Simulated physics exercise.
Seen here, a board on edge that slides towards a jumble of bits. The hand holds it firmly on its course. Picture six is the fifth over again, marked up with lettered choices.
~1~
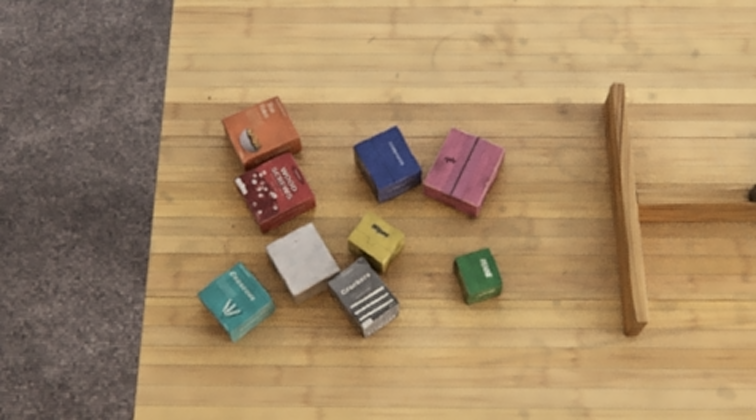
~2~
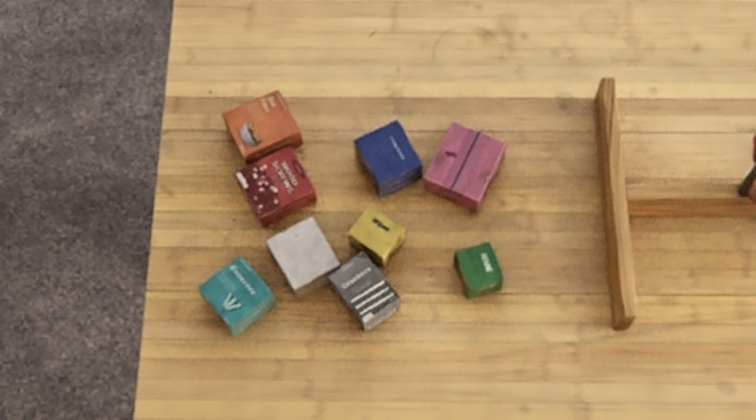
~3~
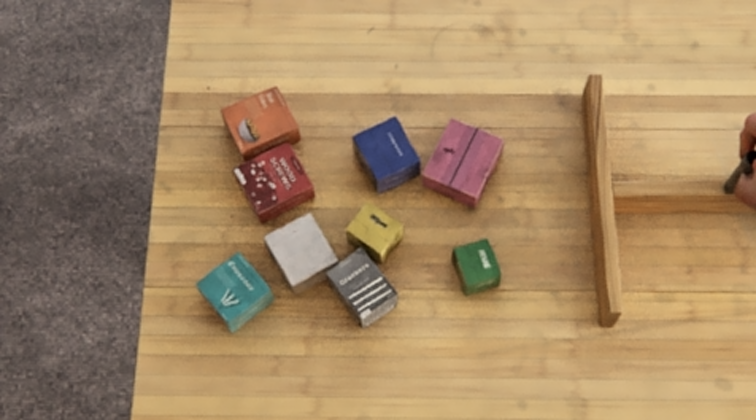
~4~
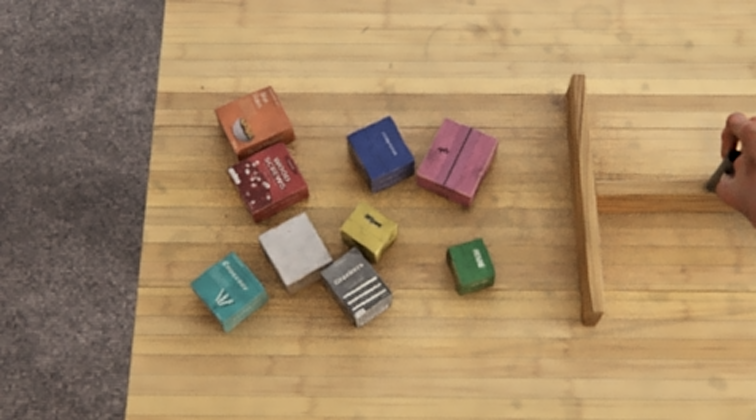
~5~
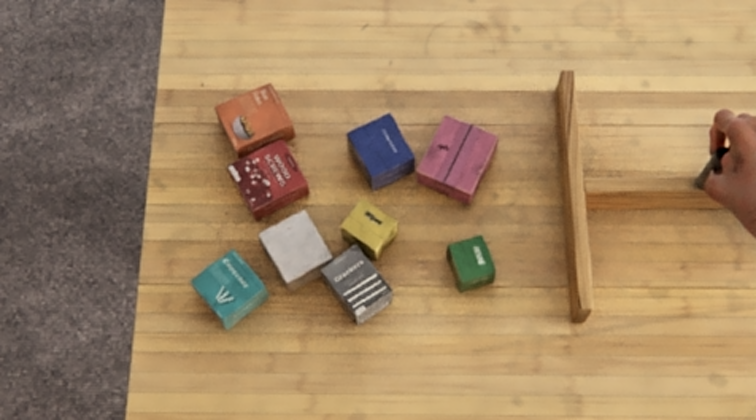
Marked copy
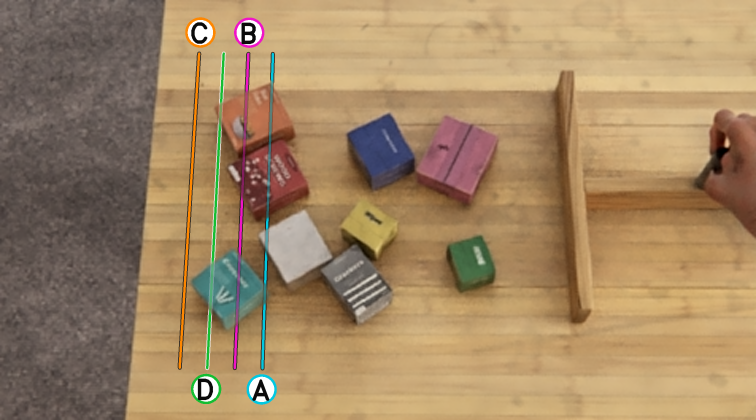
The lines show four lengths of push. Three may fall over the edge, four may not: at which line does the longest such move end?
Stop at B.
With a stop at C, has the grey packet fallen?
No.
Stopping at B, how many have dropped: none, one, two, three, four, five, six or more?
Two.
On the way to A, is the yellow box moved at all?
Yes.
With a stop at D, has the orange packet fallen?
Yes.
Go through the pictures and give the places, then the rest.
Orange packet (263, 135); grey packet (363, 299); blue box (388, 165), in the first frame.
Board (619, 192); white block (304, 258), in the second frame.
Board (605, 188); green box (476, 267), in the third frame.
Board (588, 188); red box (269, 183), in the fourth frame.
Board (577, 184); orange packet (256, 123); grey packet (357, 286); blue box (381, 153), in the fifth frame.
On the marked copy, A at (268, 202); B at (242, 202); C at (190, 202); D at (216, 202).
Following B. Soon after the start, board (455, 184); green box (429, 259); blue box (360, 152).
Later, board (335, 183); orange packet (194, 109); red box (191, 193).
In the end, board (242, 183); red box over the edge; orange packet over the edge; two fallen.
As for the rest, A is within the limit but short; C drops six; D drops five.
